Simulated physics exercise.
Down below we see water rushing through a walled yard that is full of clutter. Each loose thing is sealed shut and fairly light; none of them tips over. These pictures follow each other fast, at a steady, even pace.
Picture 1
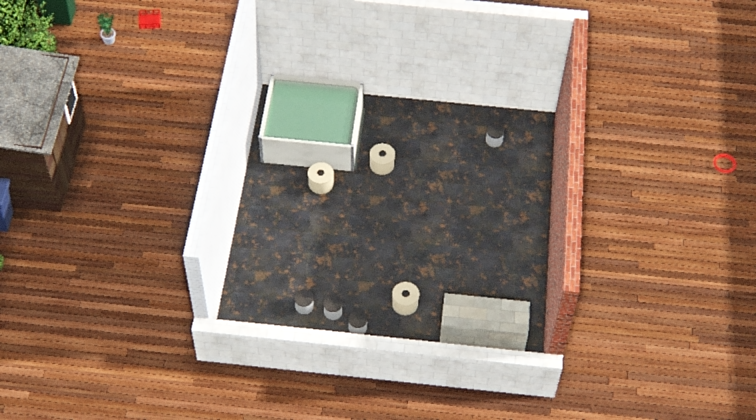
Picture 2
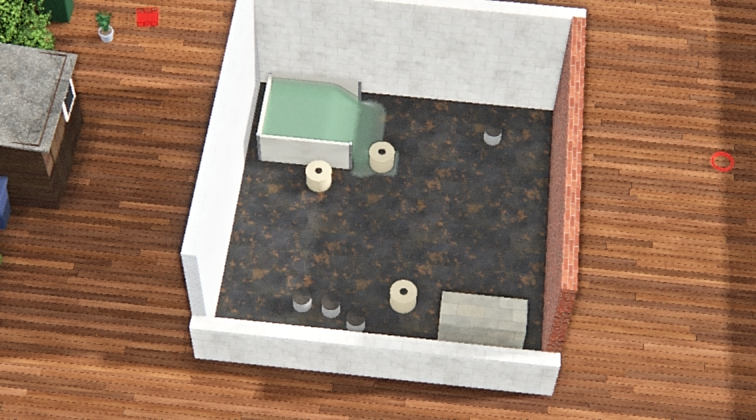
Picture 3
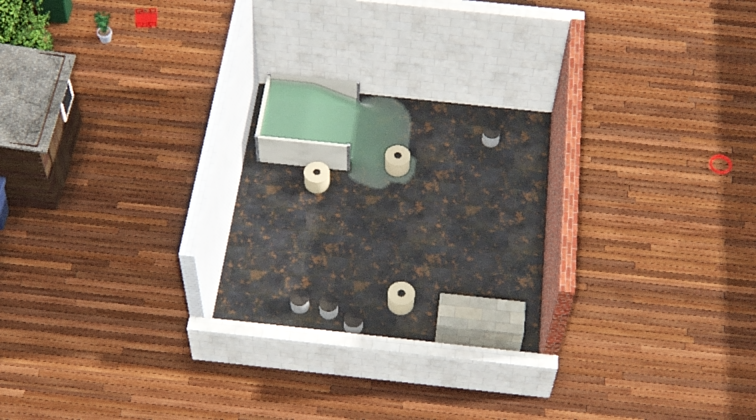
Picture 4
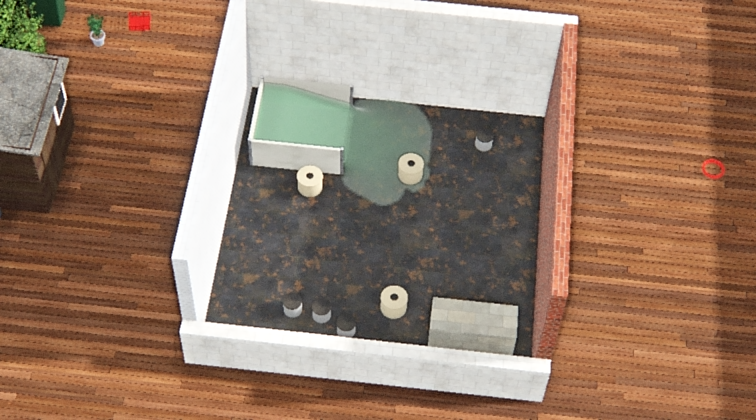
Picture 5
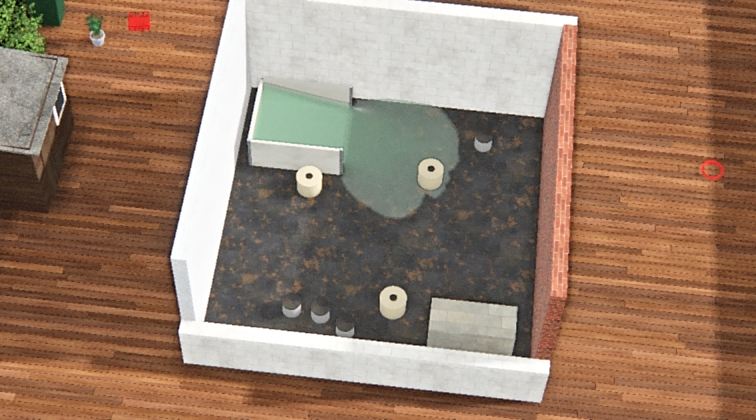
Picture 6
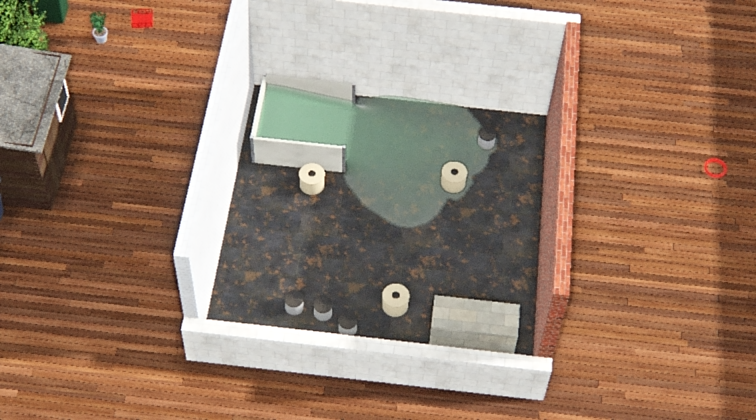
Water pours from the open right side of a white-walled tank and spreads across the dark floor of a walled yard, pushing one cream tub to the right while the other scattered objects stay in place.
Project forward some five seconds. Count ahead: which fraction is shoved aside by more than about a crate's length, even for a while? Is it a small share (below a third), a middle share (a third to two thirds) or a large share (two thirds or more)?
A middle share, a third to two thirds.
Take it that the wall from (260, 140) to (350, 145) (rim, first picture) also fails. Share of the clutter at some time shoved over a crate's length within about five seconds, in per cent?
I make it 70 per cent.
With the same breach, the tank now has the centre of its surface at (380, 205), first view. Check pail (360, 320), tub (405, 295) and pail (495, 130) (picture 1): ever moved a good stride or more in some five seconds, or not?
Result per object - went far, went far, went far.
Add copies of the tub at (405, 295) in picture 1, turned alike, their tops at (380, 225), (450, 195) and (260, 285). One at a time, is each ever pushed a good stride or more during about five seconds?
Okay, in order the twins go nowhere much, a long way, nowhere much.
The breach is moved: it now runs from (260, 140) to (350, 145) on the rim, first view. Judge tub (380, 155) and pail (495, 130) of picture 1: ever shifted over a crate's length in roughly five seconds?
One by one - never got there and never got there.
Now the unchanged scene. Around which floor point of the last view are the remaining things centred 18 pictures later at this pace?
Close to pixel (382, 281).
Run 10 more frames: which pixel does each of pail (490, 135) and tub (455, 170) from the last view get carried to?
Look for them at about (532, 139) and about (529, 226).
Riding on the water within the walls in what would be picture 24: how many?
By my tally, 2.
A moment on, 2 of 7 are well off their spots; 0 afloat.
Next, 2 of 7 are well off their spots; 2 afloat.
Later, 2 of 7 are well off their spots; 2 afloat.
In the end, 4 of 7 are well off their spots, and 4 have been at some point; 3 afloat.
